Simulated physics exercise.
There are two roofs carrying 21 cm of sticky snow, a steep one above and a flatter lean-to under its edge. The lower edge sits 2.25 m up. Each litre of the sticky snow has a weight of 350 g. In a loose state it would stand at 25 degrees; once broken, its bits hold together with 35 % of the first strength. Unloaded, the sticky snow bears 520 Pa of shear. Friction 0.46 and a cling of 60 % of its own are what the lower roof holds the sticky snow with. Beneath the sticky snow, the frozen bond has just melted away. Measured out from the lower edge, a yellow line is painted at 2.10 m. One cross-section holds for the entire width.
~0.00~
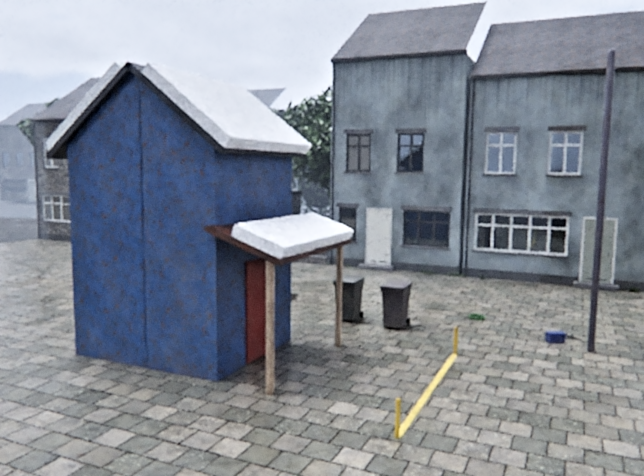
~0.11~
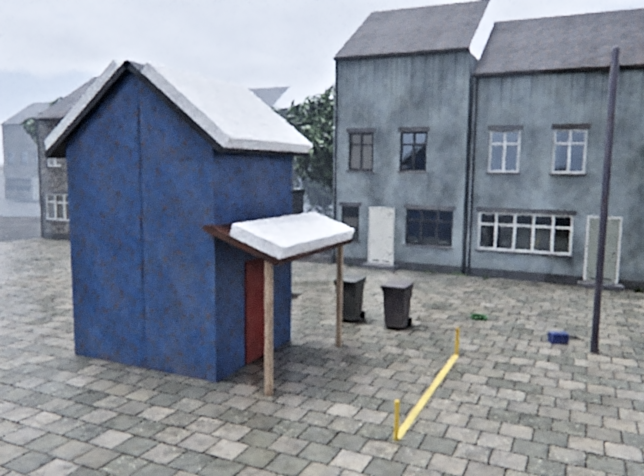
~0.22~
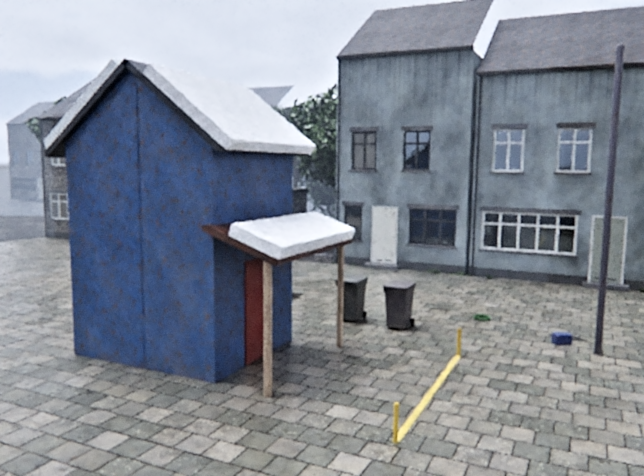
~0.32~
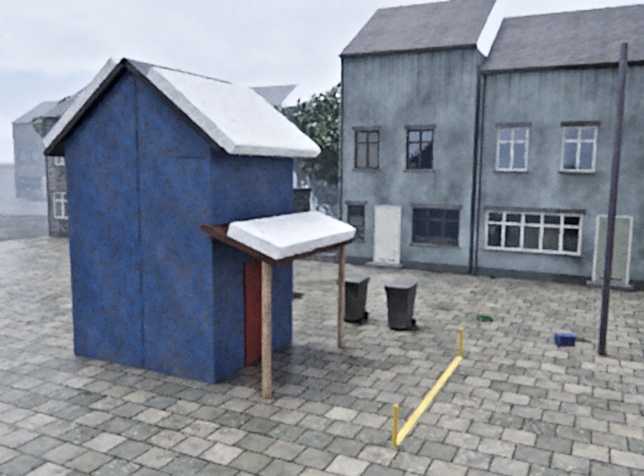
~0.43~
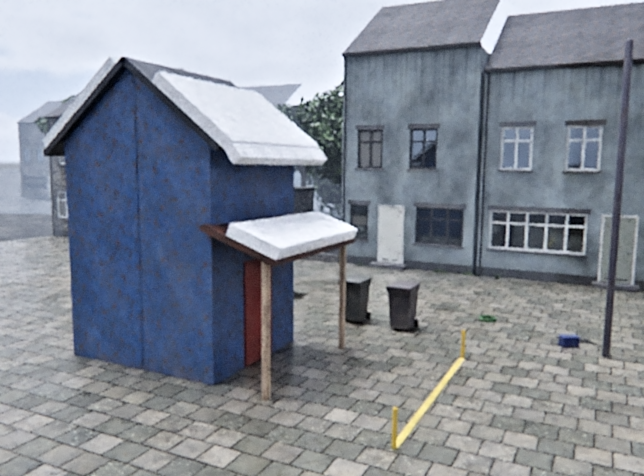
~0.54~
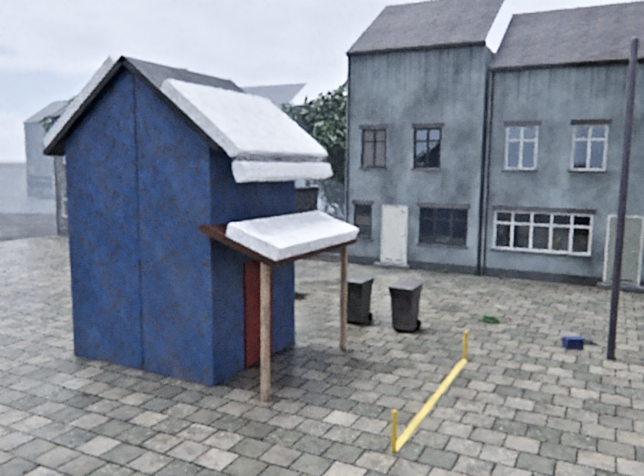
In a paved square, a thick snow slab sliding down a blue hut's steep roof, bending and cracking over the eave.
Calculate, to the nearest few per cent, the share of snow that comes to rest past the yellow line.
Roughly 31 per cent.
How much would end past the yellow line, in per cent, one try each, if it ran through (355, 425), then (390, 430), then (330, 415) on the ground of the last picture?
40 %, then 35 %, then 55 %.
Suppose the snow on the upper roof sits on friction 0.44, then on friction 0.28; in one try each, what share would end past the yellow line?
About 30 % in the first try and about 30 % in the second.
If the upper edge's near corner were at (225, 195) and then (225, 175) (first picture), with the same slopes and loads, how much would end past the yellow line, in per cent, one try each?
In that order: 16 %, 35 %.
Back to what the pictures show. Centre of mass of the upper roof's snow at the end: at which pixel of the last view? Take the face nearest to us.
The spot is somewhere around (406, 418).
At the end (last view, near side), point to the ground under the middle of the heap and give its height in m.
Middle around (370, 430); height roughly 0.2 m.
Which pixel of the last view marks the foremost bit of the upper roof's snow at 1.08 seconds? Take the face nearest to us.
About (309, 275).
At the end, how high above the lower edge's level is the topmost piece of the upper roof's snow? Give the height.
About 0.4 m above the lower edge.
By 1.08 s, none is below the lower edge and 0 % is past the line.
By 1.72 s, 72 % is below the lower edge and 22 % is past the line.
By 2.36 s, 72 % is below the lower edge and 31 % is past the line.
By 3.00 s, 72 % is below the lower edge and 31 % is past the line.
By 3.10 s, at the end, 72 % is below the lower edge and 31 % is past the line.
